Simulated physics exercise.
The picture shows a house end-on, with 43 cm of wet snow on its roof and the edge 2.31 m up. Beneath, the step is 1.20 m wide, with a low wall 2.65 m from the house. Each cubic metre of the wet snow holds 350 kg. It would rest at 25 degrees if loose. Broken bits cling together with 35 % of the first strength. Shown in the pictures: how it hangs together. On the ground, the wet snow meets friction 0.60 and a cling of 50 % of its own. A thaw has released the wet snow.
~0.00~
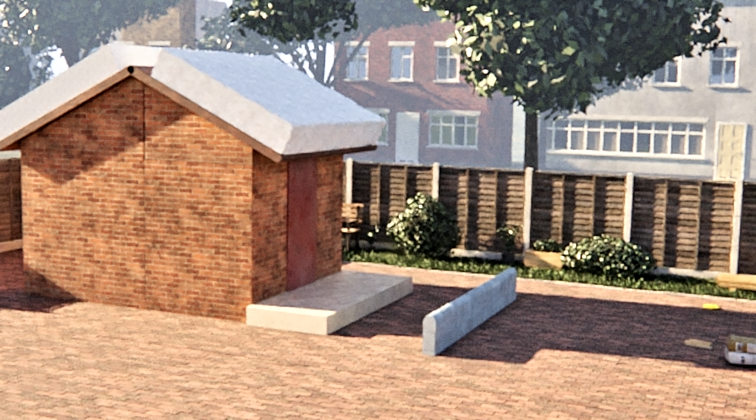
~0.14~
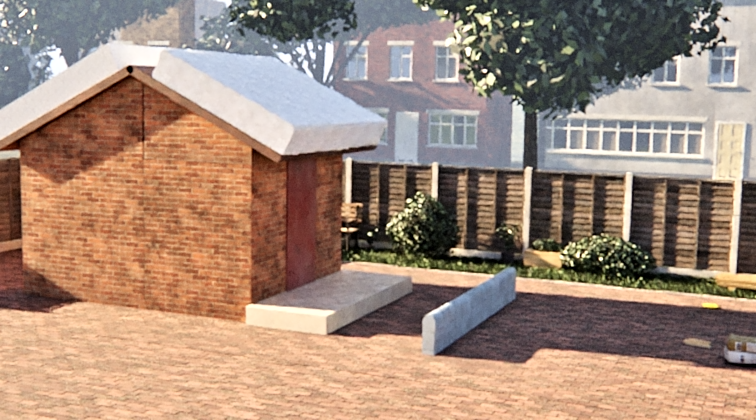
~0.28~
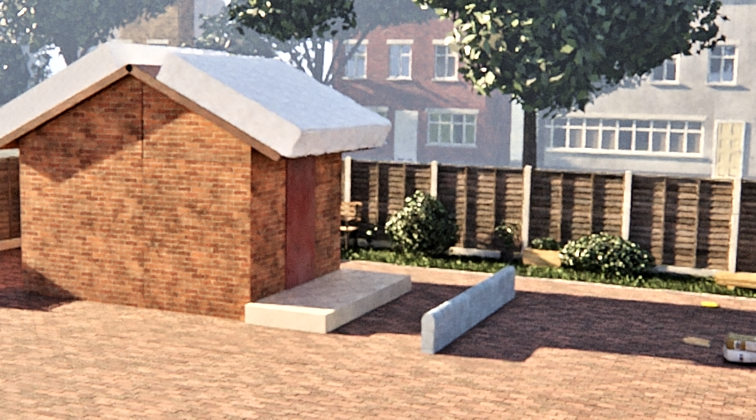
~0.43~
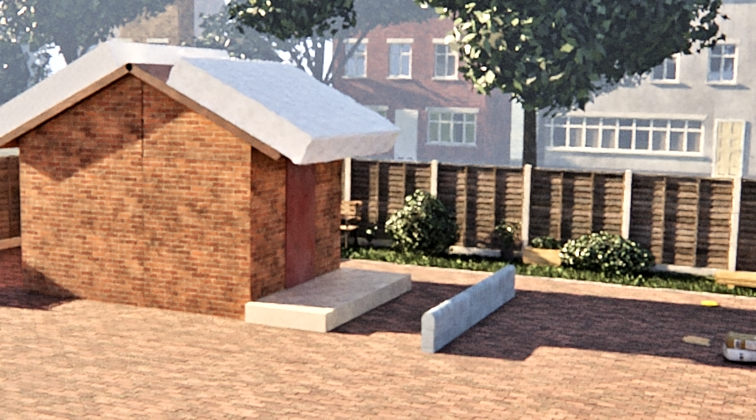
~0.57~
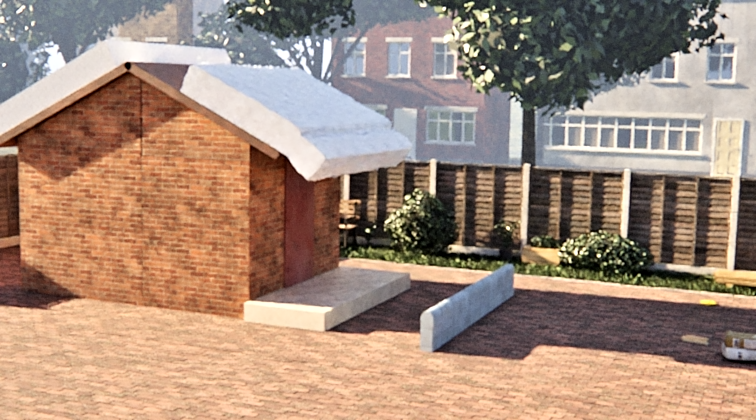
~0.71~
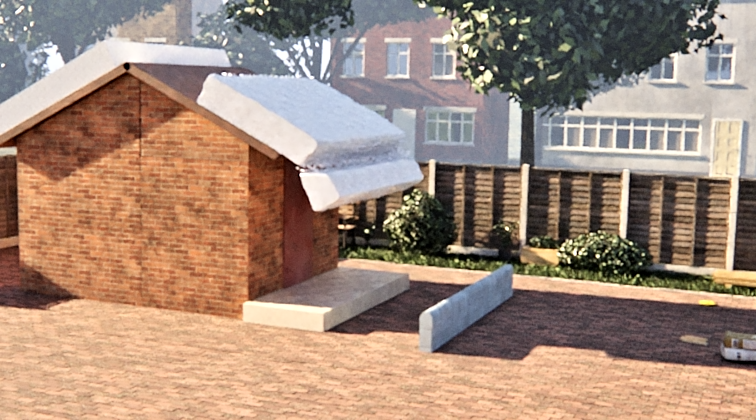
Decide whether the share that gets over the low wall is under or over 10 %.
So it's north of 10 %.
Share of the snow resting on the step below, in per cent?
Share: Approx. 0 %.
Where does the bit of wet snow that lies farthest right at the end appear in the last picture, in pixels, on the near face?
It lies at around (659, 374) in the last picture.
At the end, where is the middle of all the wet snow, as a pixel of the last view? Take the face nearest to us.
Roughly at (406, 323).
After 1.13 s, 40 % is still on the roof and 0 % is past the low wall.
After 1.62 s, none is still on the roof and 9 % is past the low wall.
After 2.11 s, none is still on the roof and 17 % is past the low wall.
After 2.60 s, none is still on the roof and 17 % is past the low wall.
After 2.70 s, none is still on the roof and 17 % is past the low wall.
